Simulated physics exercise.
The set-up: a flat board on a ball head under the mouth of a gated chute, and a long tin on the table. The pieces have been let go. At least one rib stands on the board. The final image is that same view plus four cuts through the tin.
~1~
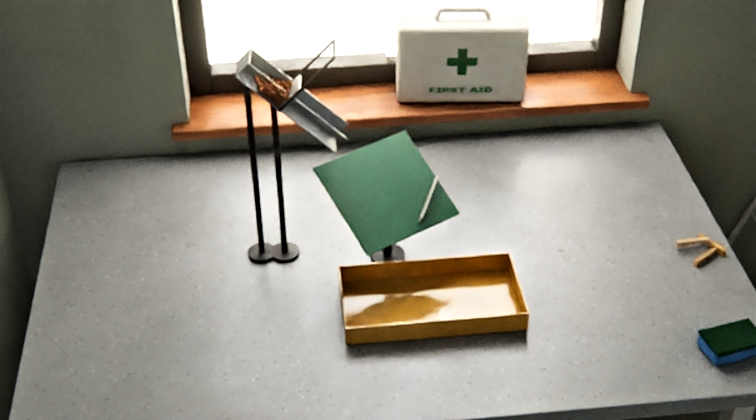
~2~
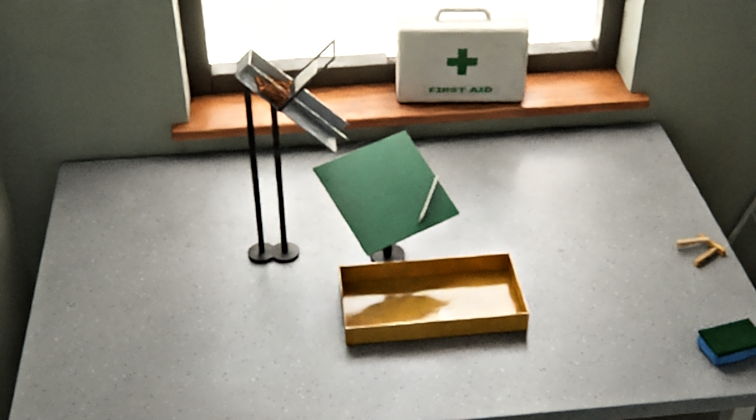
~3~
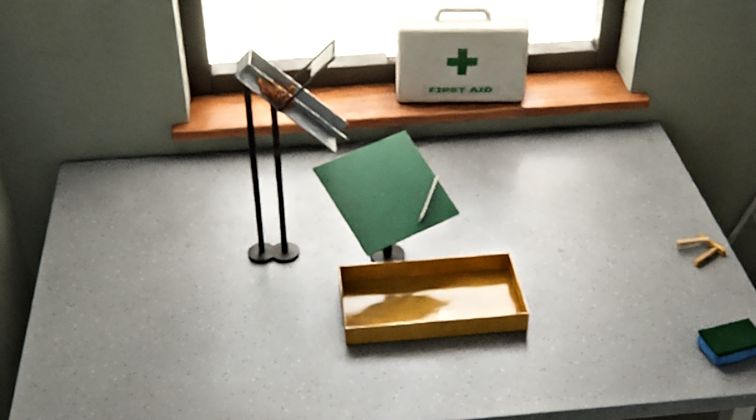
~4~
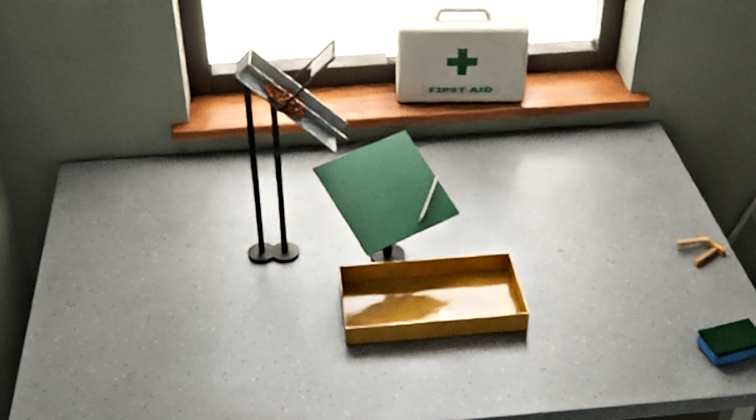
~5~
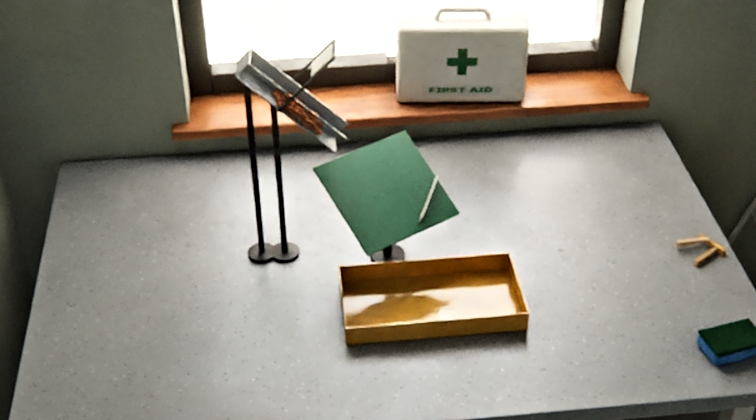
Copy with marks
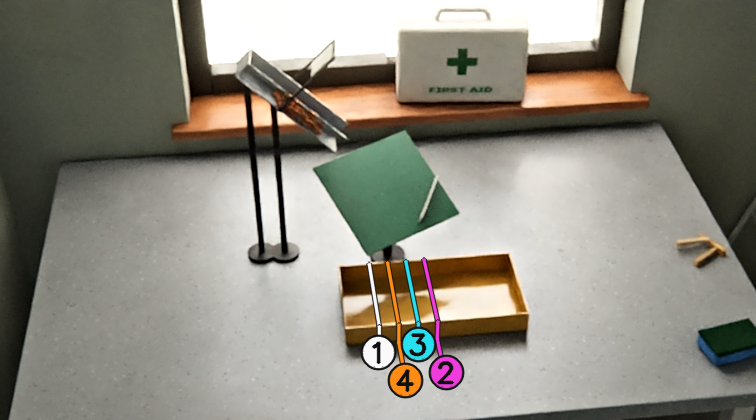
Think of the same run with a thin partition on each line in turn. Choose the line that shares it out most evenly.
2.
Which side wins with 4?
The right side.
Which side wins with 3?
The right side.
On the marked copy, line 1 crosses the front rim at (379, 325); line 2 crosses the front rim at (437, 320); line 3 crosses the front rim at (418, 322); line 4 crosses the front rim at (398, 324).
Choosing 1, of what is caught, none at all on the left of the divider, the whole lot on the right.
Choosing 2, of what is caught, close to half on the left of the divider, close to half on the right.
Choosing 3, of what is caught, none at all on the left of the divider, the whole lot on the right.
Choosing 4, of what is caught, none at all on the left of the divider, the whole lot on the right.
